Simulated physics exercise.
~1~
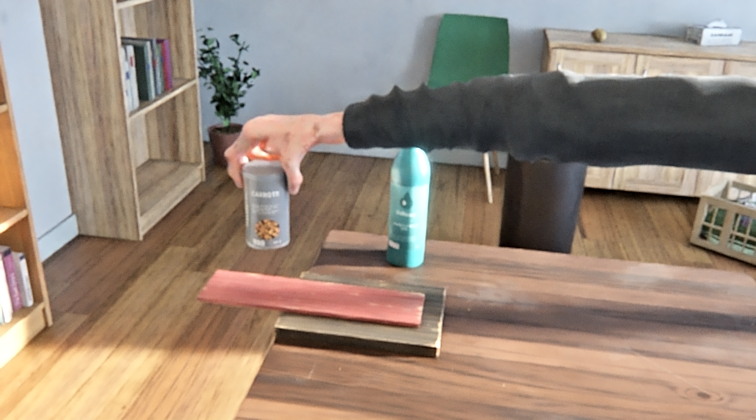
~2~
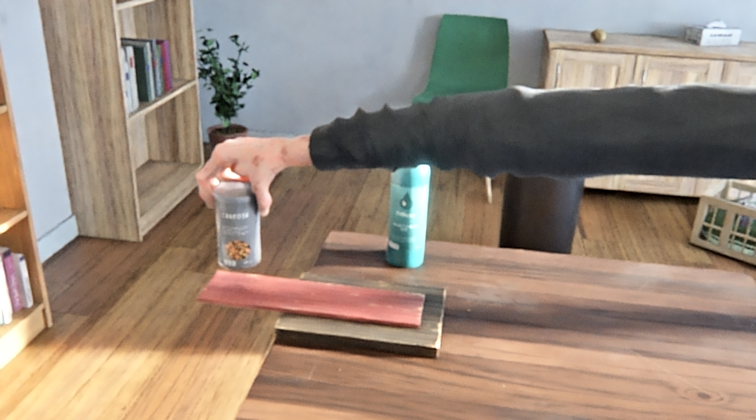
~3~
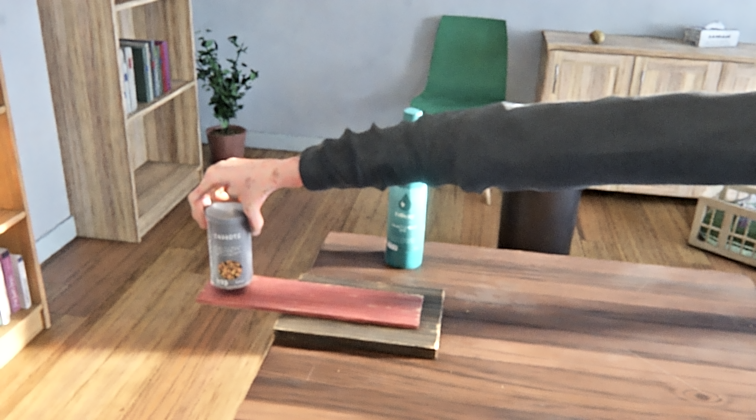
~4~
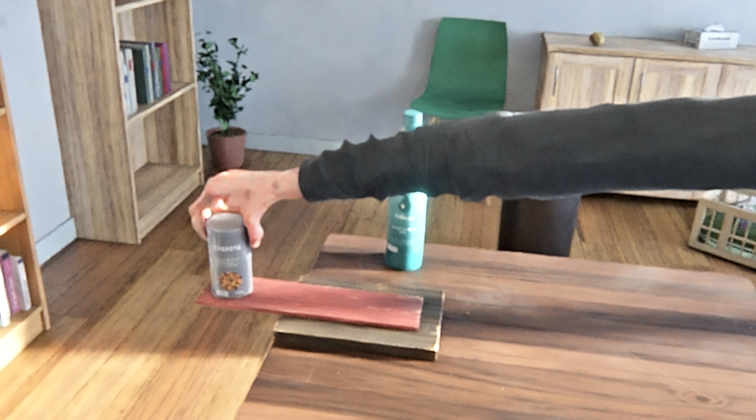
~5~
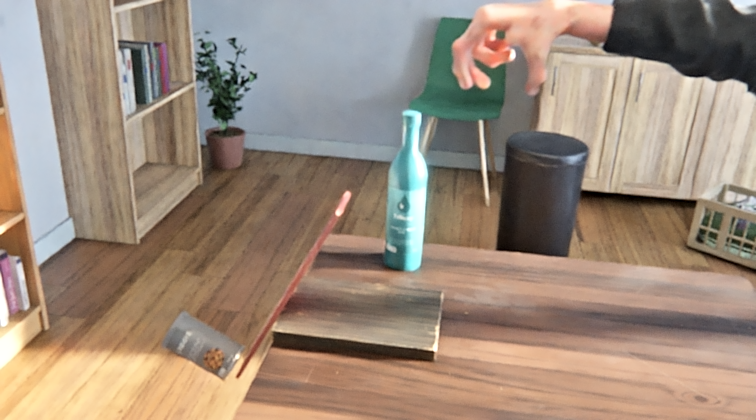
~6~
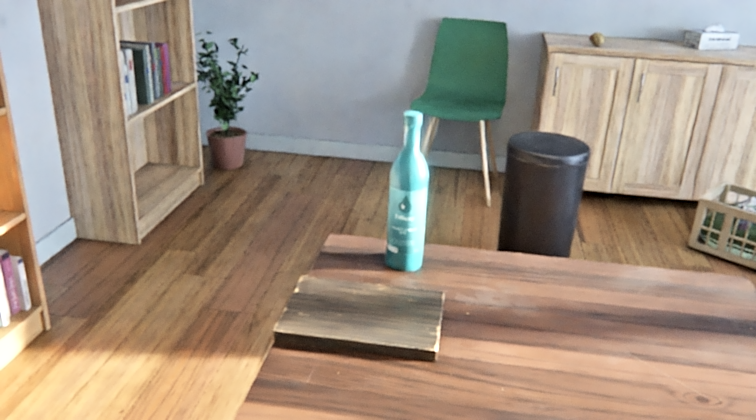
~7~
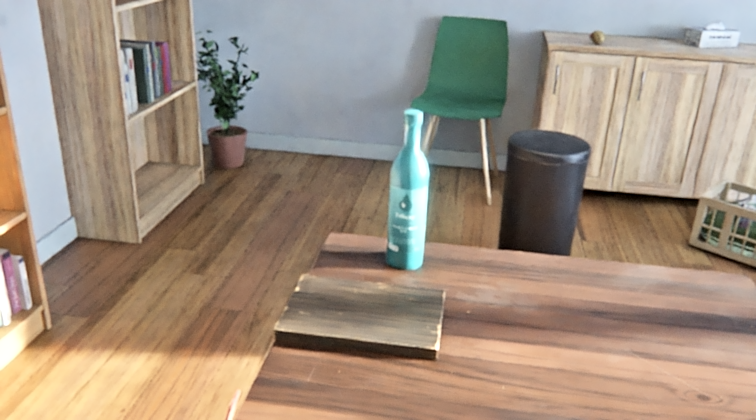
A hand lowered a grey tin onto the overhanging left end of a red board resting on a black slab, then let go, and the board tipped off the table with the tin, leaving the slab and turquoise bottle in place.
